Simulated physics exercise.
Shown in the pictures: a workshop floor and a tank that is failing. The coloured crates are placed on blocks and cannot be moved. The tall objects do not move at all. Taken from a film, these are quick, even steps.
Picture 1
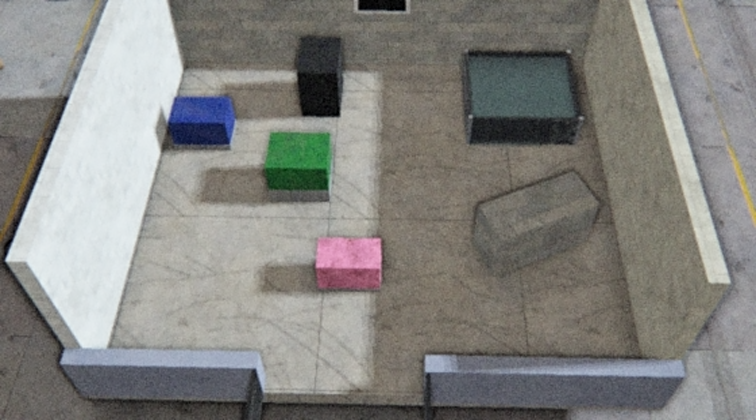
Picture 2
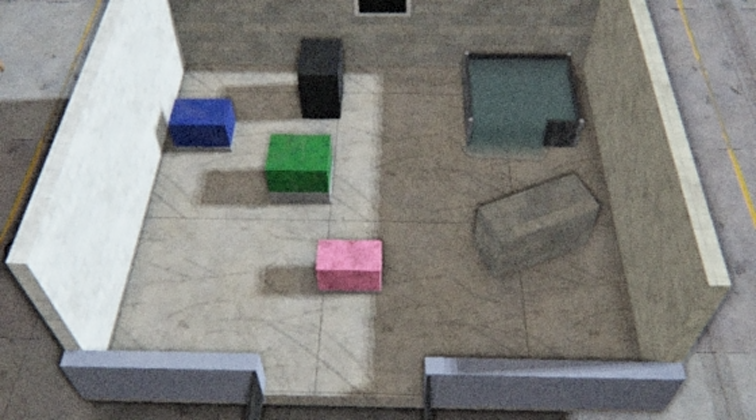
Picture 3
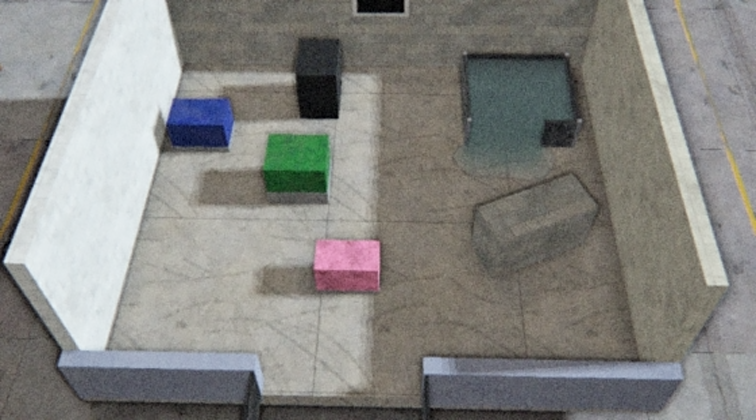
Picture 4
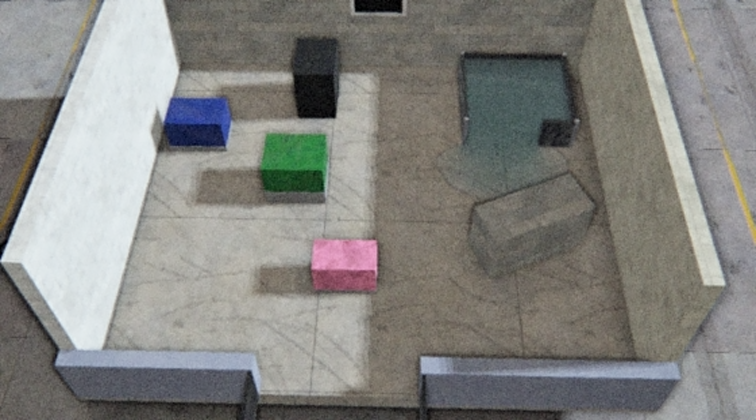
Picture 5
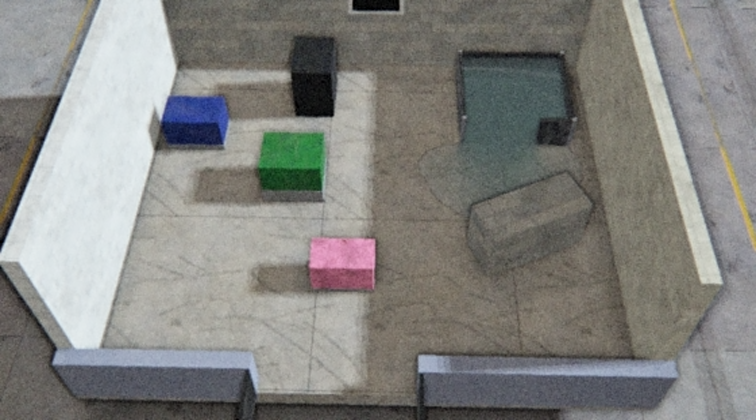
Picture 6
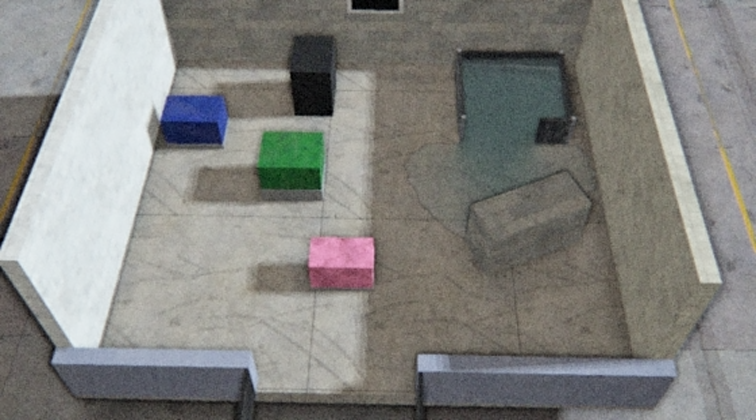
Water pours from a gap in the front of a dark-framed tank at the back right of a walled workshop floor, seen from high above, spreading forward and left in a thin sheet toward a grey-brown block. Blue, black, green and pink blocks stand motionless on the paler left side and centre. The view drifts very slightly as the wet patch widens behind the grey-brown block.
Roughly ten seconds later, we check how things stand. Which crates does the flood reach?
The pink crate is reached; the green crate is not reached; the blue crate is not reached.
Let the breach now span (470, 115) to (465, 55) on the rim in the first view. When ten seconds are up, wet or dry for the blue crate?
The blue one is reached.
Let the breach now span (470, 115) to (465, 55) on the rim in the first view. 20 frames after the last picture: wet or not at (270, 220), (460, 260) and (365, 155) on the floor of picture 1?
Untouched, untouched, soaked.
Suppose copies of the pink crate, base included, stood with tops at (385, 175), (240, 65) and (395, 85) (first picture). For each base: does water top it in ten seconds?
So, the first one gets caught, the next one stays clear of it, and the final one stays clear of it.
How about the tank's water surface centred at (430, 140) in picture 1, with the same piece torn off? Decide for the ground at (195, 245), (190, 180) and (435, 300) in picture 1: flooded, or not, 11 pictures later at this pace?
First drenched; next unwetted; last drenched.
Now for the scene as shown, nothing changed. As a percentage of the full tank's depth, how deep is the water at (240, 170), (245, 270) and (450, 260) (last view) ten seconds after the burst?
The three come to near 4, 4 and 8 per cent respectively.
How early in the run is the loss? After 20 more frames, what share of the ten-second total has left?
Some 35 per cent.
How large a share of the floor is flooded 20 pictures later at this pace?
Some 45 per cent.
A moment on, water covers 15 % of the floor; the pink crate not reached, the green crate not reached, the blue crate not reached.
Next, water covers 25 % of the floor; the pink crate water round its plinth, the green crate not reached, the blue crate not reached.
Then, water covers 45 % of the floor; the pink crate water round its plinth, the green crate water round its plinth, the blue crate not reached.
Later, water covers 60 % of the floor; the pink crate water round its plinth, the green crate water round its plinth, the blue crate water round its plinth.
In the end, water covers 85 % of the floor; the pink crate was topped, the green crate stayed above the water, the blue crate stayed above the water.
